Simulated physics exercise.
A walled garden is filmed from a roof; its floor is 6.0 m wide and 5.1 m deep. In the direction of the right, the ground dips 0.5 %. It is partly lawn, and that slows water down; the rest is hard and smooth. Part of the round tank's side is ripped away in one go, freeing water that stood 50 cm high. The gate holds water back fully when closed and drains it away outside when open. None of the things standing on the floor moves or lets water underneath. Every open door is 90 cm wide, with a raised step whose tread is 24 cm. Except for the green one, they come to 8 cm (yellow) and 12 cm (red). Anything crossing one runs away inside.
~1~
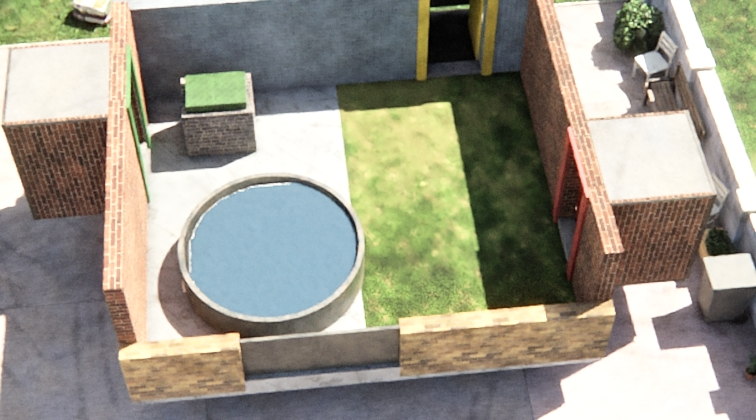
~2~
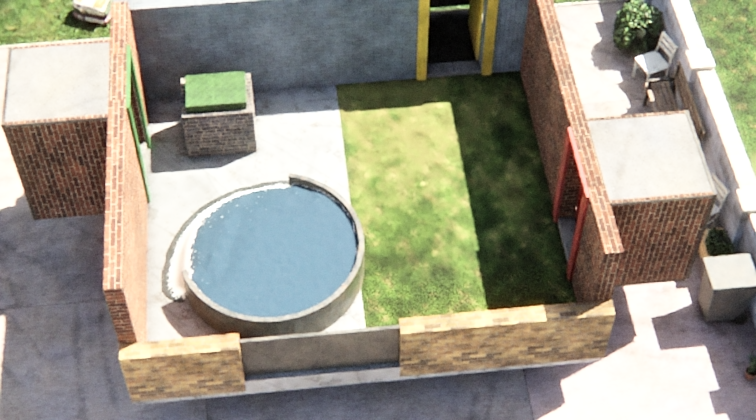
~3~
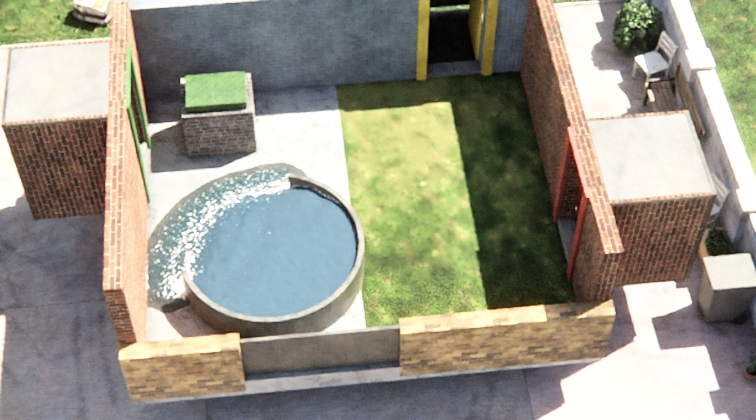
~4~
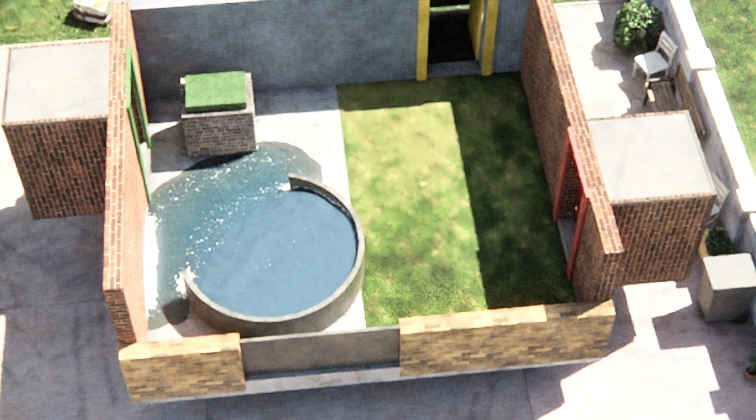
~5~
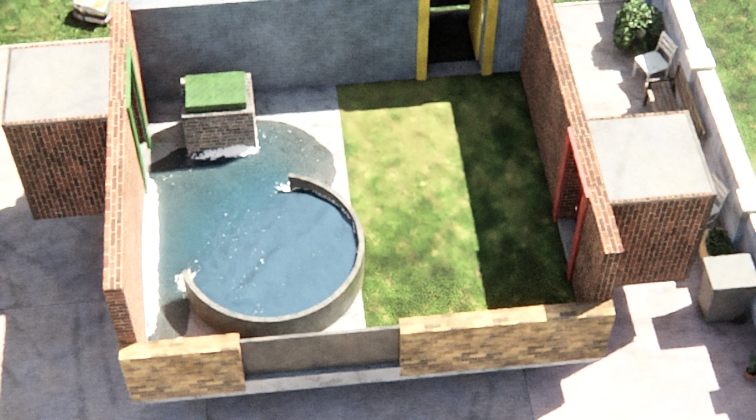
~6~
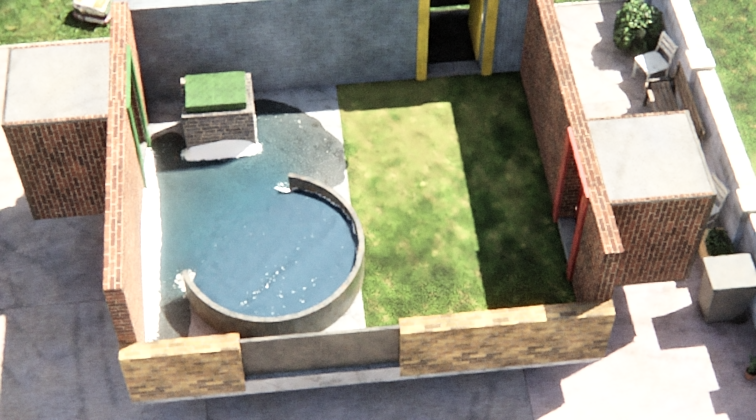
Walled garden seen from above, its round tank breaking open on the far side and water spreading across the pale paving around a grass-topped brick block.
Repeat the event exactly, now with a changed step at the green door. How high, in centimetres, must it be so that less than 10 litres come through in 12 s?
It must be about 31 cm high.
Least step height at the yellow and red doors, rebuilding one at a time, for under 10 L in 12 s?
About 9.5 cm at yellow and 7.0 cm at red.
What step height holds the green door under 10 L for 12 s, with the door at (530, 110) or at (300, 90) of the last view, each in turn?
You'd want about 14.0 cm there first, then about 13.5 cm.
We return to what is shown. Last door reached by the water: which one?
Red.
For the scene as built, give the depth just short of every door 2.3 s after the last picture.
In cm - yellow: 2, red: 0, green: 23.
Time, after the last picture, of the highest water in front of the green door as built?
Peak: Close to 1.0 s.
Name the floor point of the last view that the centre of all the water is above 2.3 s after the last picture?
I'd say around (244, 201).
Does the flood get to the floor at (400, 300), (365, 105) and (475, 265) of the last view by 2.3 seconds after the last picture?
Untouched; soaked; untouched.
Then, 0.7 s after the last picture water covers 30 % of the floor, deepest (38 cm) near (197, 175); 29 cm at the green door, 2 litres in over its 19 cm step.
Then, 2.3 s after the last picture water covers 50 % of the floor, deepest (33 cm) near (149, 126); 23 cm at the green door, 71 litres in over its 19 cm step.
Then, 11.3 s after the last picture water covers 100 % of the floor, deepest (10 cm) near (282, 362); 7 cm at the green door, 79 litres in over its 19 cm step.
At the green door as built, the water peaked near 34 cm, 1.1 s after the last picture.
Run again over the same 12 s with other heights there, 24 litres in over 27 cm, 3 litres over 36 cm. The limit of 10 litres is kept from about 31 cm up.
